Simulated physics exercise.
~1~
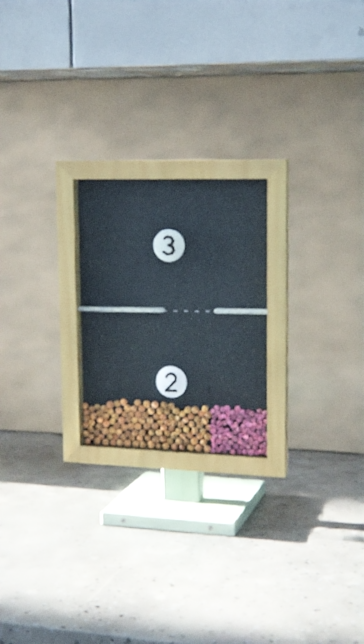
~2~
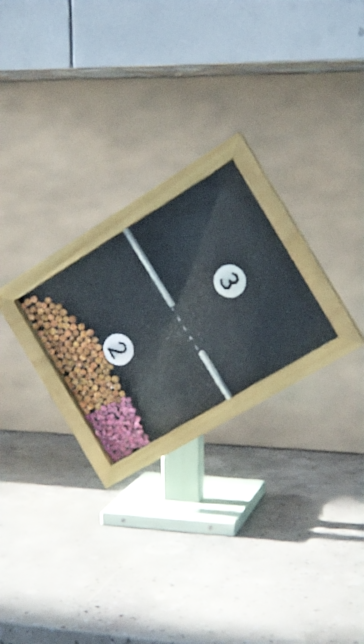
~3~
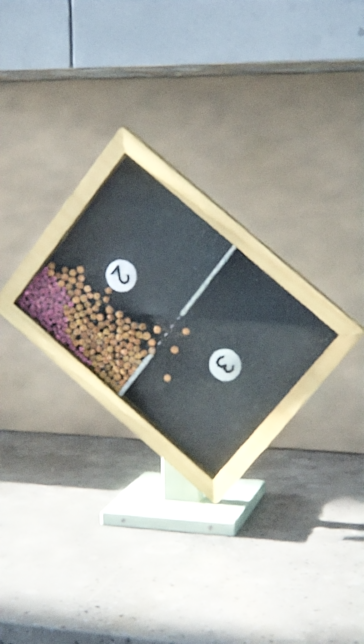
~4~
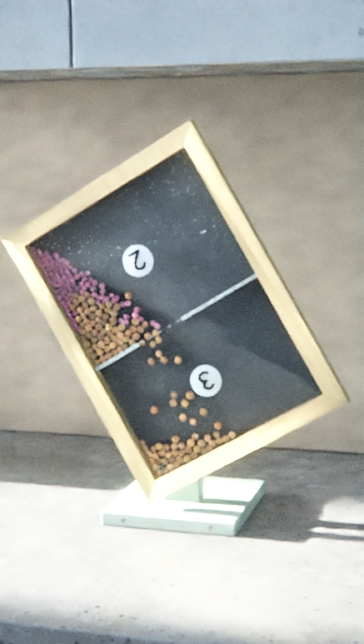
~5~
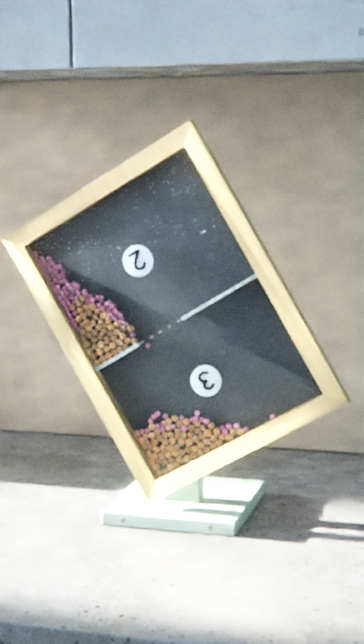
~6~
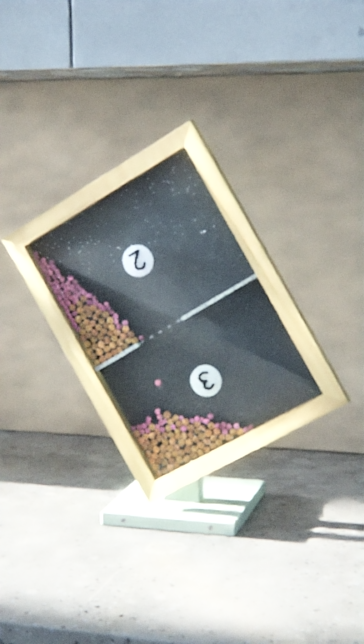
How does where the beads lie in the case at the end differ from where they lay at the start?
At the start they all lay in one layer along the bottom of the upright case, in chamber two. At the end they were higher up and split into two heaps, one against the left side above the divider and one in the low corner of chamber three.
